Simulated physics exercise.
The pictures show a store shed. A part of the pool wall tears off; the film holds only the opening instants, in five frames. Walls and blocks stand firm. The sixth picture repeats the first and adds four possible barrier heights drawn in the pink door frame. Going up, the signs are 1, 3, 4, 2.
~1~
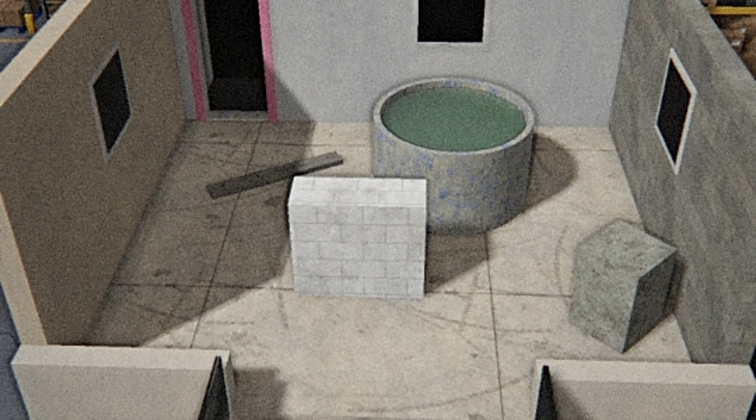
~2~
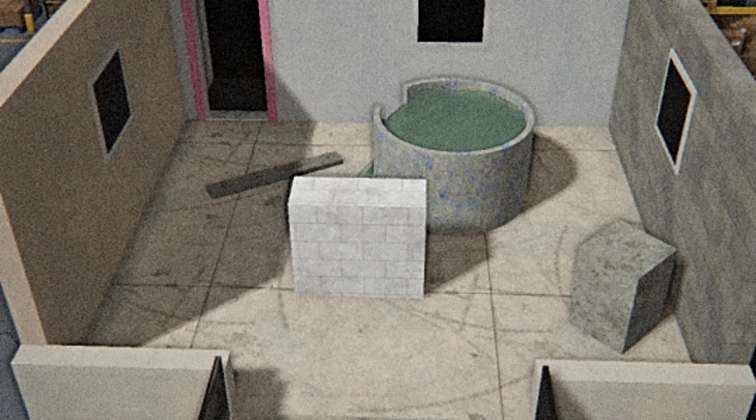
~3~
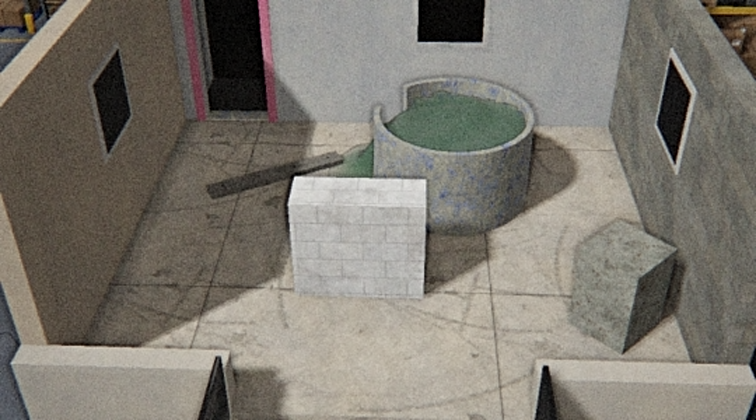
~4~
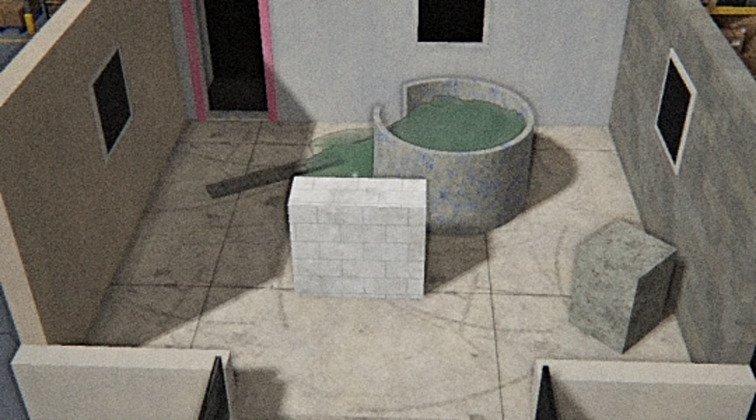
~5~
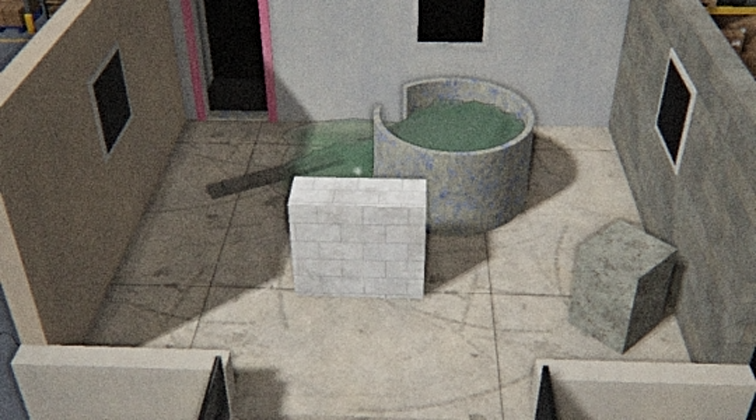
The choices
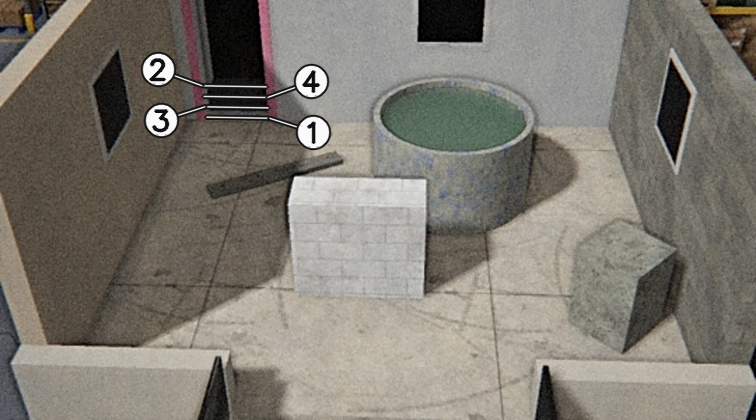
Green water pours out through a gap that opens in the left side of a round concrete pool and spreads leftward across the shed floor, behind a white block wall and over part of a dark plank.
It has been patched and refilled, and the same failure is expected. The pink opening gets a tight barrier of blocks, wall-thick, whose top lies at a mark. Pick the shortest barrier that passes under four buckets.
4.
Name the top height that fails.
It is 3.
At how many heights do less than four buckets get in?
Two of the four.
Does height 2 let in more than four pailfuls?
No, not at all.
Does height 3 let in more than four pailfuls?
Yes, it does.
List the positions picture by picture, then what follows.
The first picture shows water in the pool at rest, its middle at (453, 120); foot of the pink doorway at (238, 120); open gate at (382, 351).
In the second picture, water covers 1 % of the ground, its front hidden from here.
The third picture shows front seen at (361, 147), 3 % of the ground wet.
The fourth picture shows front seen at (318, 141), 6 % of the ground wet.
The fifth picture shows front seen at (294, 130), 10 % of the ground wet.
On the marked copy, 1 at (237, 117); 2 at (234, 86); 3 at (236, 107); 4 at (235, 96); from the bottom up 1, 3, 4, 2.
With 1, dozens of bucketfuls pour in.
With 2, nothing gets over.
With 3, about 7 bucketfuls get in.
With 4, a splash gets over, under a bucket.
